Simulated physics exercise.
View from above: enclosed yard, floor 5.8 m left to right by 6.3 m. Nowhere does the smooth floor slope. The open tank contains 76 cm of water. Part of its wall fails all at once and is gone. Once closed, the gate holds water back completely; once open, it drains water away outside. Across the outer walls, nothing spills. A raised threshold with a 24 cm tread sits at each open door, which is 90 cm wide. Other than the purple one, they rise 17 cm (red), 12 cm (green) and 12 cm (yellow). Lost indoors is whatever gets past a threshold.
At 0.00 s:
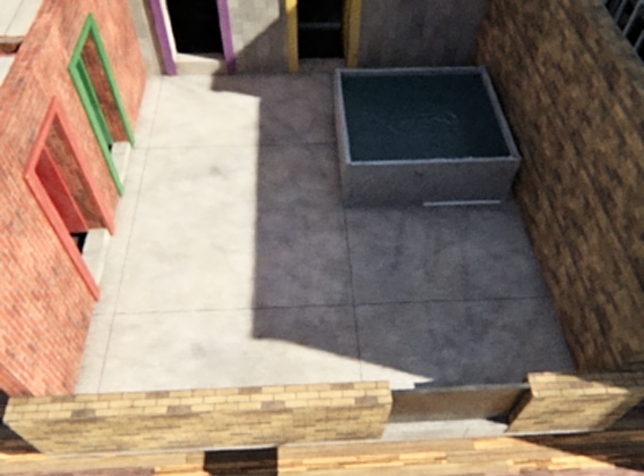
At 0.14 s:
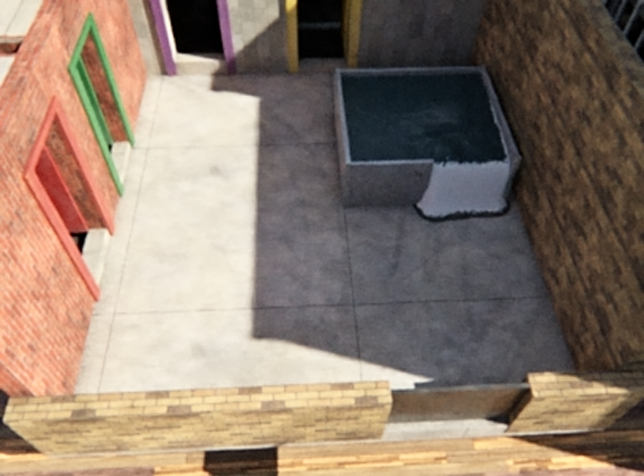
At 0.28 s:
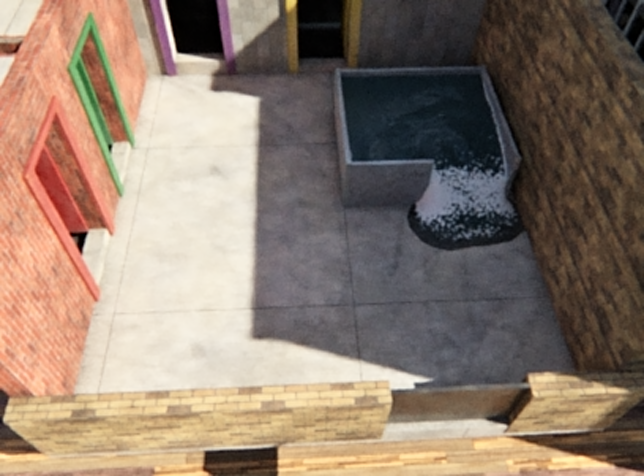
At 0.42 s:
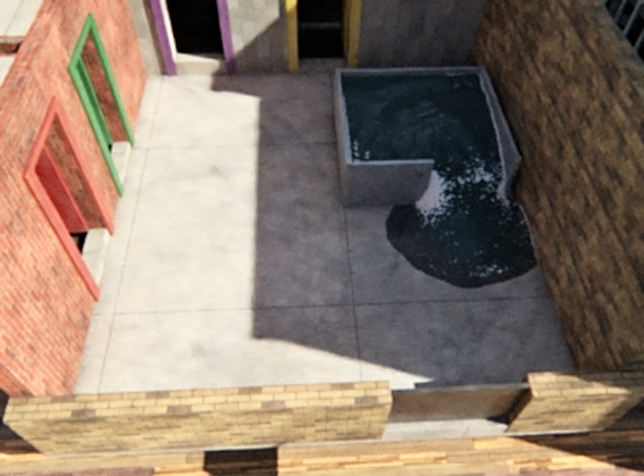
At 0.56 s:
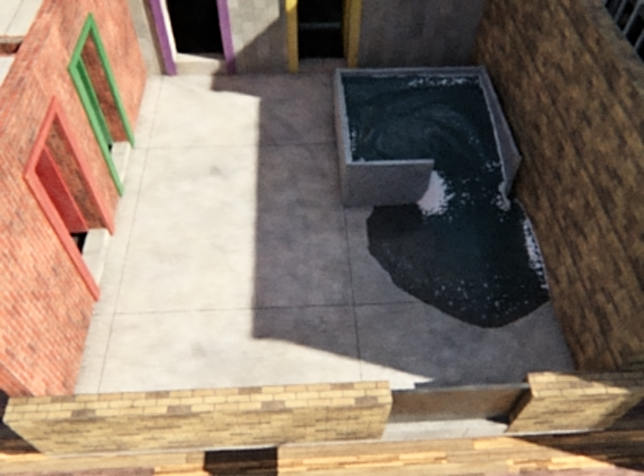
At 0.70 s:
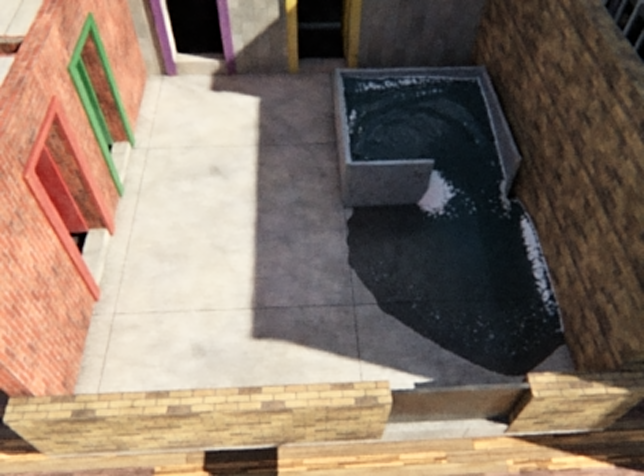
In this clip, part of the front wall of an open tank in a walled yard gives way, and dark water pours through the gap, spreading across the concrete floor along the right-hand brick wall toward the viewer.
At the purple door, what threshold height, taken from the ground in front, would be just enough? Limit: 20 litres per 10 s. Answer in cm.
16 cm.
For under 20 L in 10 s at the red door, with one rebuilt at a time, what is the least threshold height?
Red - roughly 15 cm.
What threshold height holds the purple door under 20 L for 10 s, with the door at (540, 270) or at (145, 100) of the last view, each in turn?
In turn: About 23 cm, about 15 cm.
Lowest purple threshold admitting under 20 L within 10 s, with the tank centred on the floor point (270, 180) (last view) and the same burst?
It should be around 11.0 cm high.
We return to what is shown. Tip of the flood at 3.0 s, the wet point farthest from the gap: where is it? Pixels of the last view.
The farthest wet point sits near (68, 425) in the last view.
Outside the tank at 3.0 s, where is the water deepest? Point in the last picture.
About (533, 387).
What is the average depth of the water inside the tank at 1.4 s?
The mean depth is about 52 cm.
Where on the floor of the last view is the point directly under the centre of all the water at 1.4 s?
Approximately (435, 196).
After 1.4 s water covers 25 % of the floor, deepest (60 cm) near (564, 386); it has not reached the purple door.
After 3.0 s water covers 45 % of the floor, deepest (38 cm) near (533, 387); it has not reached the purple door.
After 10.0 s water covers 95 % of the floor, deepest (22 cm) near (429, 75); 15 cm at the purple door, 0 litres in over its 27 cm threshold.
At the purple door as built, the water arrived by 5.2 s and peaked near 21 cm at 6.2 s.
Run again over the same 10 s with other heights there, 52 litres in over 13.5 cm, 7 litres over 18 cm. The limit of 20 litres is kept from about 16 cm up.
